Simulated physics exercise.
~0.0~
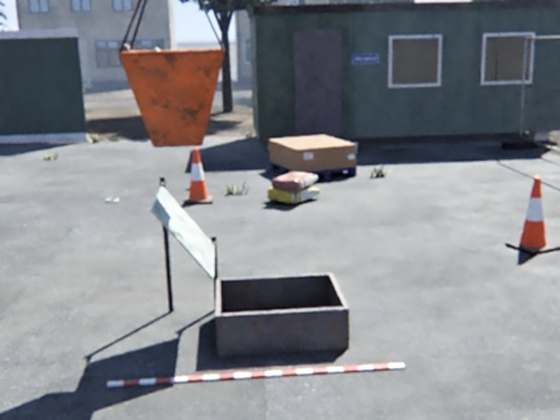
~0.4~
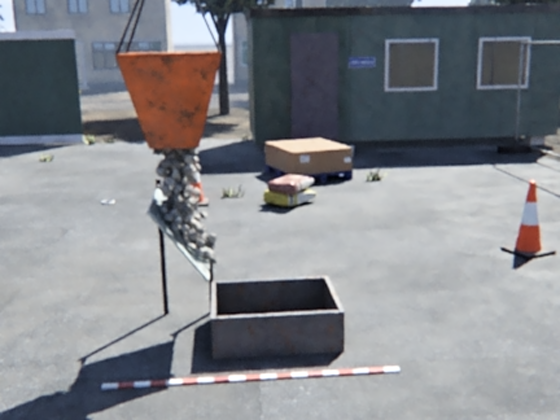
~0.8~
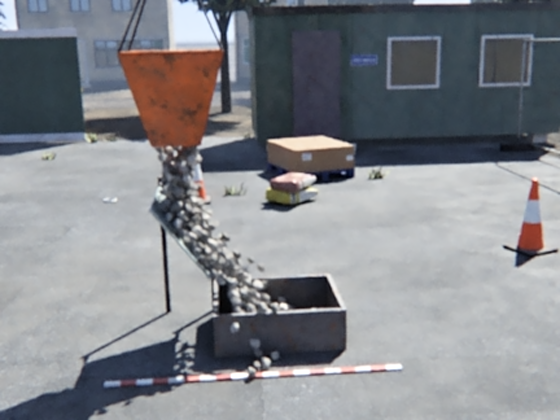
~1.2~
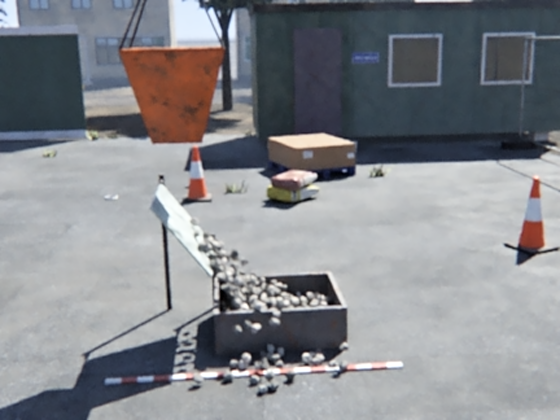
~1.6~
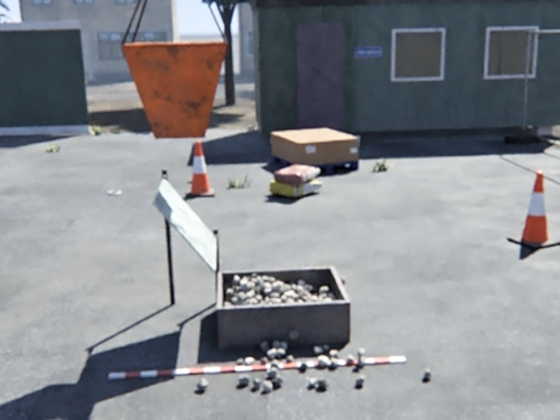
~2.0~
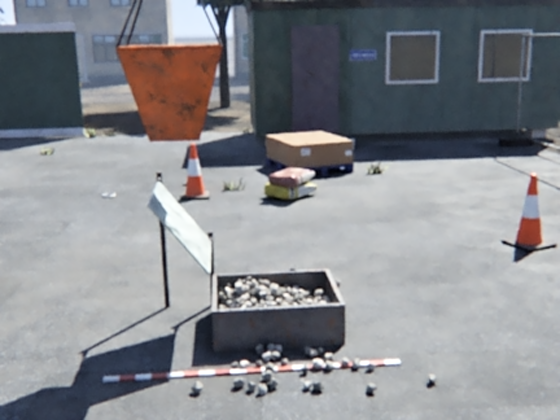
An orange skip hung over a paved yard and dropped a load of grey stones onto a sloping steel plate, which sent them sliding down to the right into an open bin; most settled inside, while some lay scattered on the ground in front and to the right.
